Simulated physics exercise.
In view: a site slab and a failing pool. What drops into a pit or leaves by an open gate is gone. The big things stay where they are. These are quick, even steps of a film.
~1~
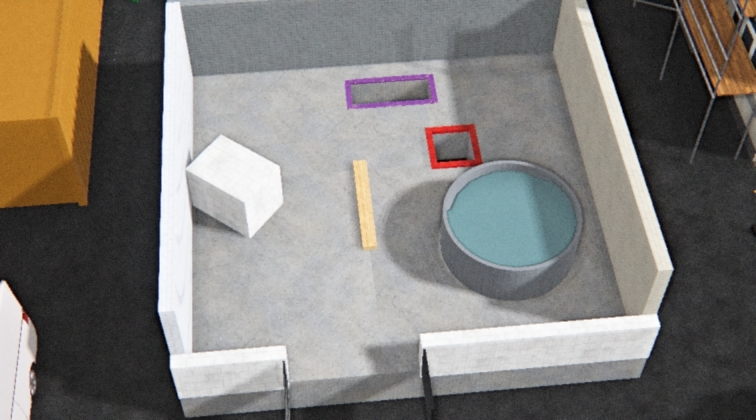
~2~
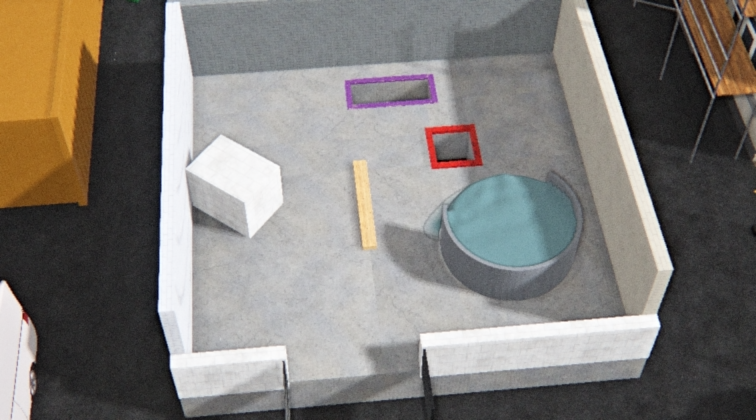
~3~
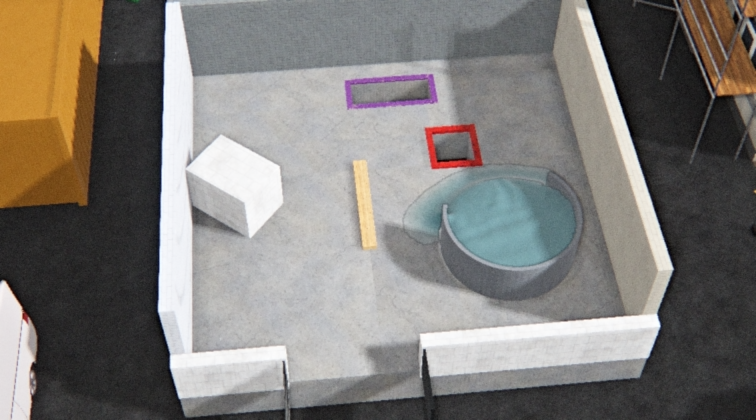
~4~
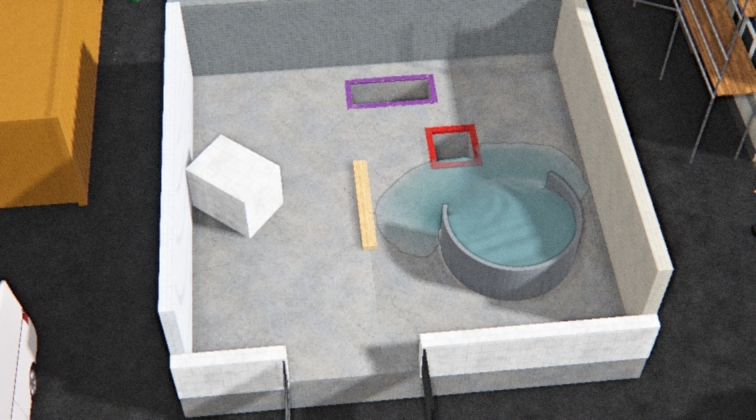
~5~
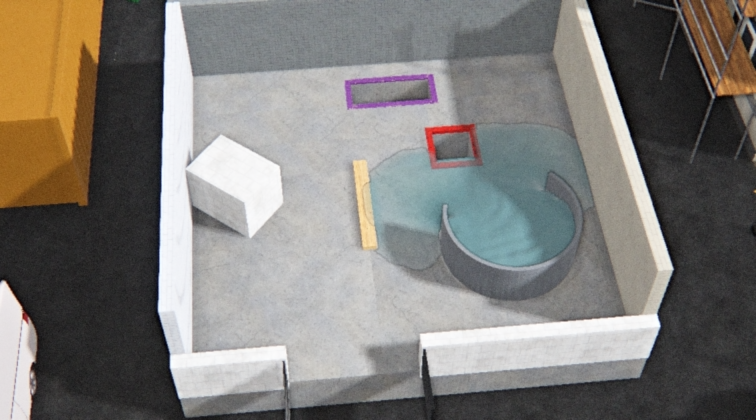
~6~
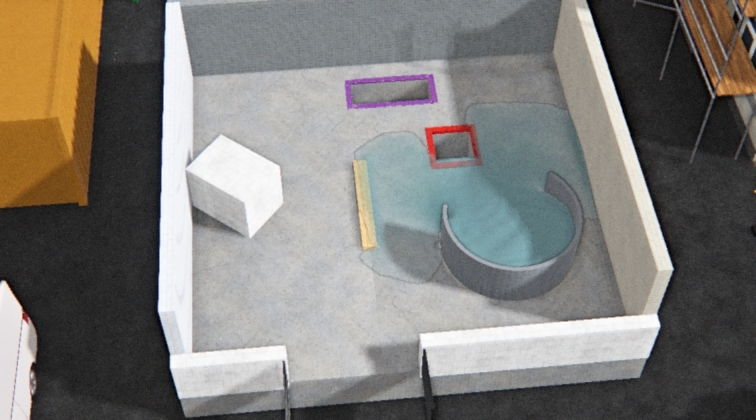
Water poured out through a gap in the far side of the round grey pool, spreading across the concrete slab around the red-edged pit and along the wooden strip, while the white block stayed still.
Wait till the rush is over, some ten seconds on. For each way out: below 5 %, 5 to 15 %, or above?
The gate takes not even 5 %; the red pit takes above 15 %; the purple pit takes above 15 %.
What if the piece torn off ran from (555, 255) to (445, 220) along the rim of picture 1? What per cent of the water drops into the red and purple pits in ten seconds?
Parts in a hundred: Red 0, purple 6.
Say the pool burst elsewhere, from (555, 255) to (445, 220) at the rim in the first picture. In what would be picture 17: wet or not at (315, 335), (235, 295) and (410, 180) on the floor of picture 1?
As listed: Wet, awash, clear.
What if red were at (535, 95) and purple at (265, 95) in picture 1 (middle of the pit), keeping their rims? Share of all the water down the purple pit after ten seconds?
In per cent: Purple 30.
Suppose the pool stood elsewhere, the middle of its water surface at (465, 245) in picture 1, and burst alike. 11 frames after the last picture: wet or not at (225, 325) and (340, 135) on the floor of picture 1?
As listed: Clear, covered.
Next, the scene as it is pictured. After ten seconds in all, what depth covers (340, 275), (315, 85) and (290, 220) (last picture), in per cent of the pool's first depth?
About 4, 6 and 2 per cent.
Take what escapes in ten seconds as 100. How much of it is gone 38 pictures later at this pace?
Some 80 per cent.
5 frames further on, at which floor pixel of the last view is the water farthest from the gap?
I would point to (282, 82).
A moment on, water covers 45 % of the floor; the gate 0 %, the red pit 8 %, the purple pit 0 %.
Next, water covers 50 % of the floor; the gate 0 %, the red pit 15 %, the purple pit 3 %.
Then, water covers 55 % of the floor; the gate 0 %, the red pit 18 %, the purple pit 8 %.
Later, water covers 65 % of the floor; the gate 0 %, the red pit 20 %, the purple pit 16 %.
In the end, water covers 90 % of the floor; the gate 3 %, the red pit 20 %, the purple pit 22 %.
